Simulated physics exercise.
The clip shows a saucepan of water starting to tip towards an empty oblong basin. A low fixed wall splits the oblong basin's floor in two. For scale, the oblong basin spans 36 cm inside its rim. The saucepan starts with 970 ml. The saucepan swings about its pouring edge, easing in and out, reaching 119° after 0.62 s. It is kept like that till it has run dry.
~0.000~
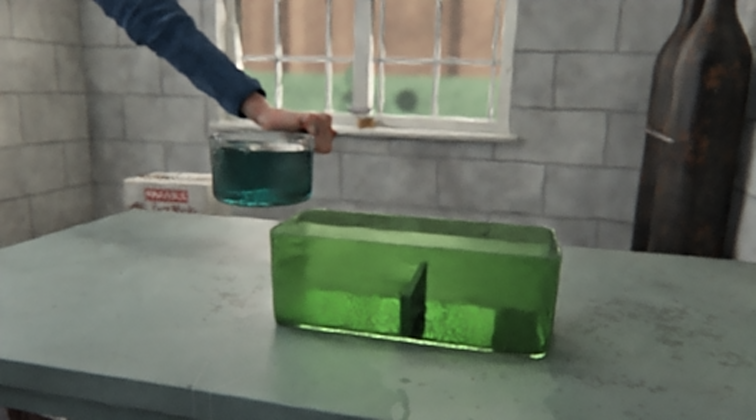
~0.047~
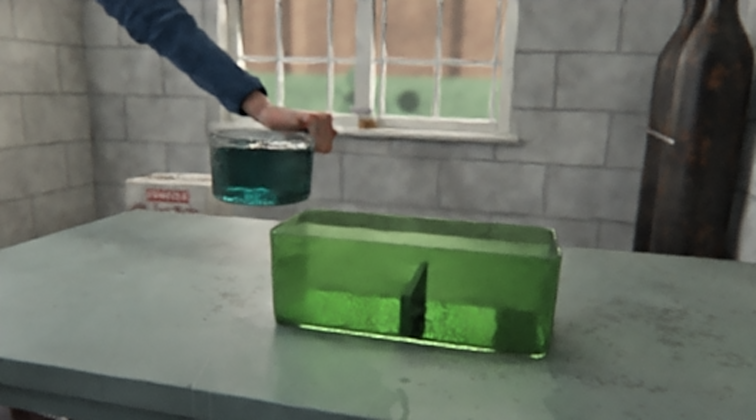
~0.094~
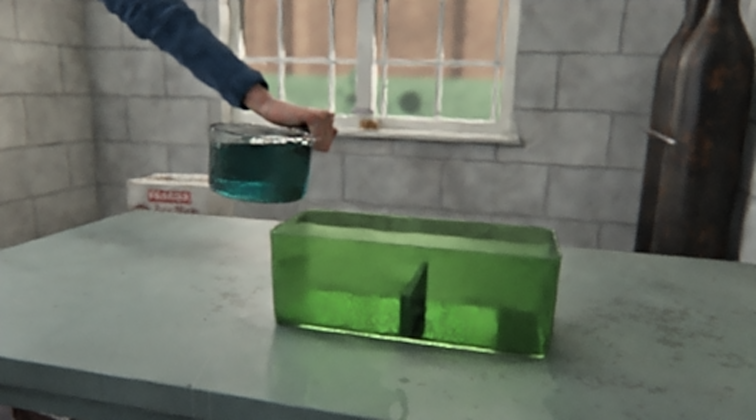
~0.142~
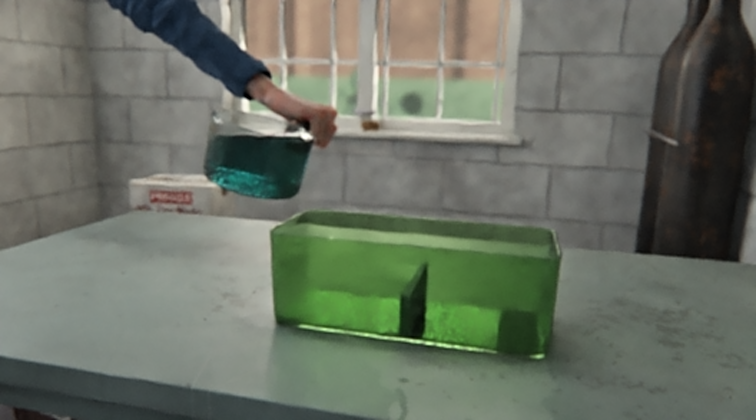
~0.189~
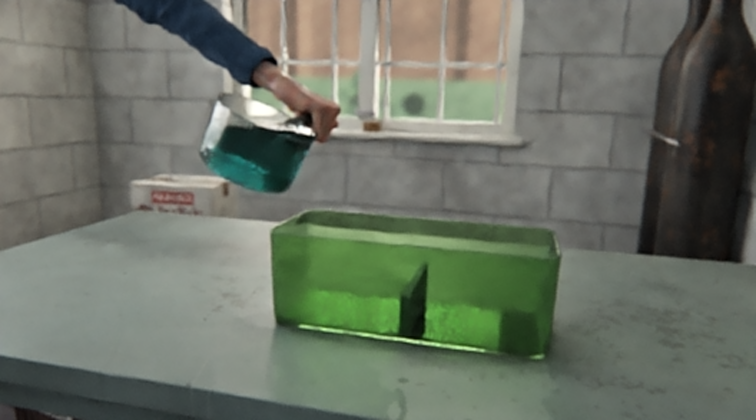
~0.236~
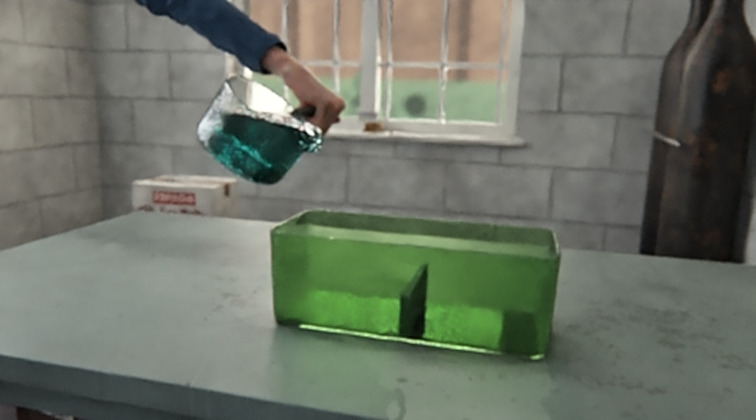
In the video, a hand holds a clear pan of teal water above a green, divided glass basin on a table, then tilts it steadily to the right until a little water passes over its right edge.
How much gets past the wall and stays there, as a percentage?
About 15 per cent.
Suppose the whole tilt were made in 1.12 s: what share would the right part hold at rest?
Then about 5 per cent.
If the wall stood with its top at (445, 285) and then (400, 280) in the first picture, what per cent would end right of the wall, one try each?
In turn about 10 and 45 per cent.
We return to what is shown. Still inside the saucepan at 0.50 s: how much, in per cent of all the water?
About 36 per cent.
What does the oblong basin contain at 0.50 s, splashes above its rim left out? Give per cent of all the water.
Some 12 per cent.
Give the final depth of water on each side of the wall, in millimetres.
Some 30 mm on the left and 6 mm on the right.
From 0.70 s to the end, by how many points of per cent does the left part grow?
Near 2 in a hundred.
By 0.50 s the tilt is 109° and 37 per cent is still to pour, 12 is left of the wall and 0 right of it.
By 0.70 s the tilt is 119° and 1 per cent is still to pour, 76 is left of the wall and 13 right of it.
By 0.90 s the tilt is 119° and 0 per cent is still to pour, 61 is left of the wall and 12 right of it.
By 1.12 s the tilt is 119° and 0 per cent is still to pour, 78 is left of the wall and 15 right of it.
At rest 78 per cent lies left of the wall, 15 right of it and 7 outside.
